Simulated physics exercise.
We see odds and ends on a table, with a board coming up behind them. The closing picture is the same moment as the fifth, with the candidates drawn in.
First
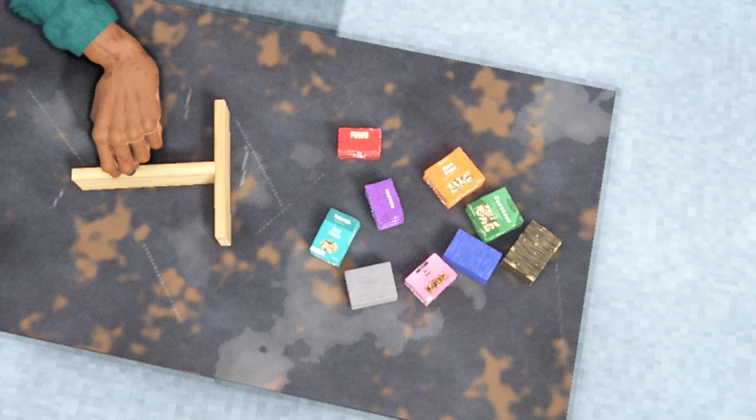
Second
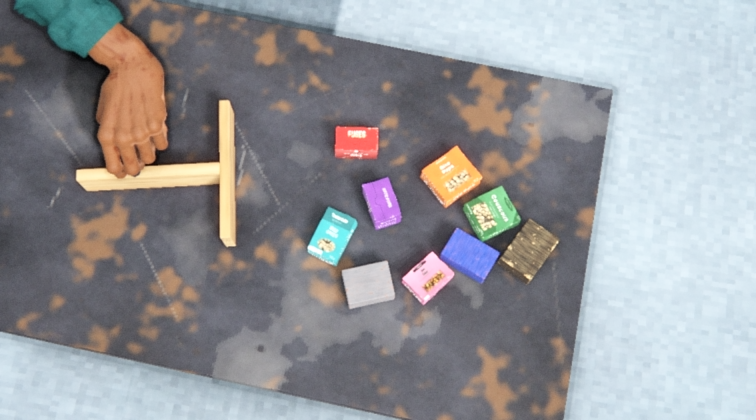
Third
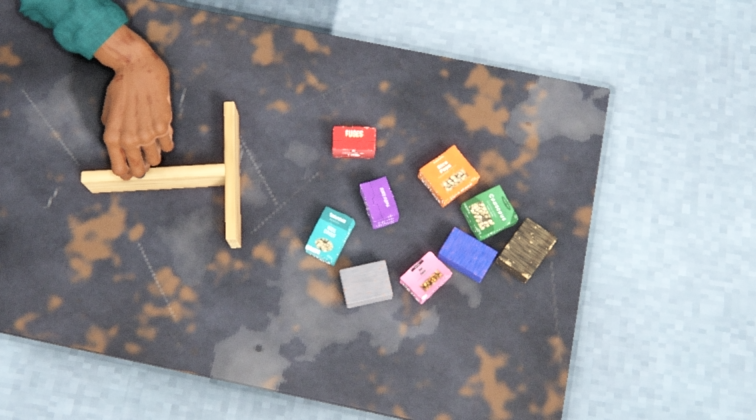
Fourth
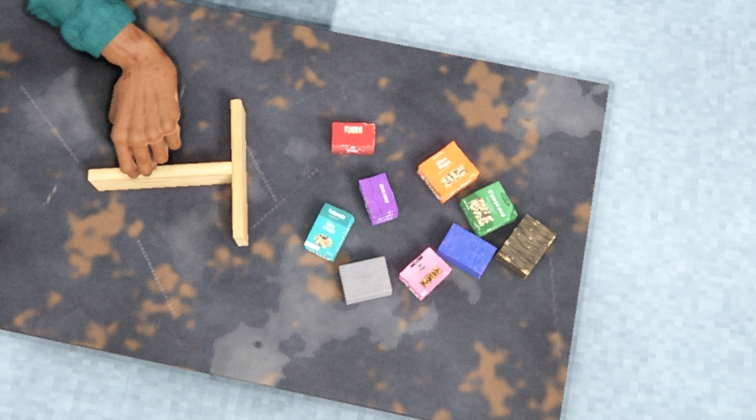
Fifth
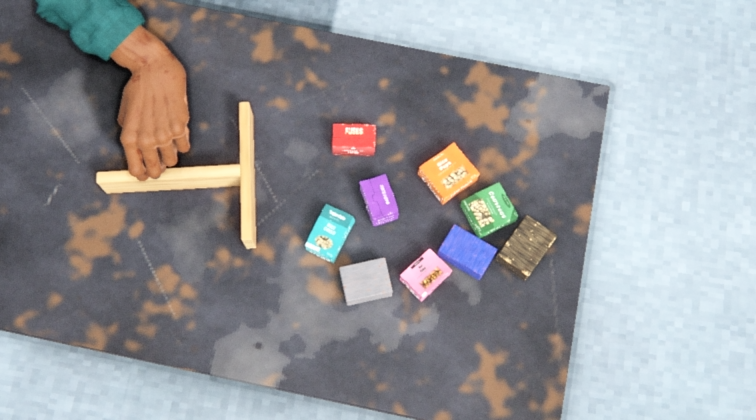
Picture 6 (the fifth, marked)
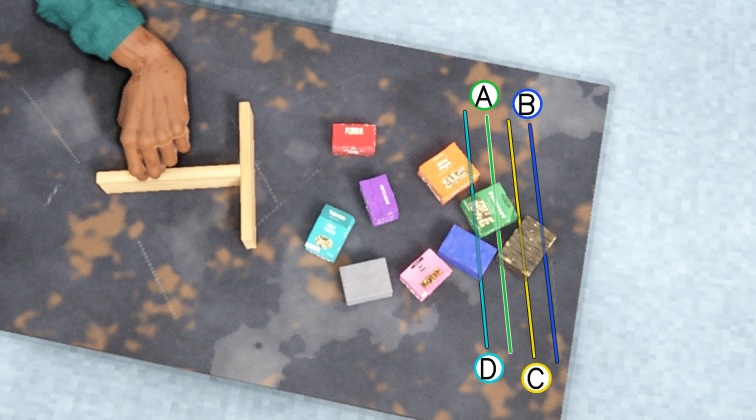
At first, a hand grips a T-shaped wooden board on a dark mottled table, left of nine scattered small boxes and blocks in various colours. The hand then slides the board slowly a short way right, narrowing the gap, while the objects stay in their places, untouched.
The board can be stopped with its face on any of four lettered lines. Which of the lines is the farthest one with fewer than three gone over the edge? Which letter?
Stop at C.
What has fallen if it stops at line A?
The black block goes over.
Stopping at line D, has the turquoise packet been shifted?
Yes.
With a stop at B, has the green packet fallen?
Yes.
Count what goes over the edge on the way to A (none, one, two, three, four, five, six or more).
One.
On the copy, A at (498, 230); B at (543, 239); C at (521, 234); D at (476, 225).
On C. First, board (343, 189); red box (367, 140); turquoise packet (367, 236).
Then, board (442, 209); black block (553, 252); blue block (510, 264).
Finally, board (522, 225); black block over the edge; blue block over the edge; two fallen.
By contrast, A is within the limit but short; B drops three; D is within the limit but short.
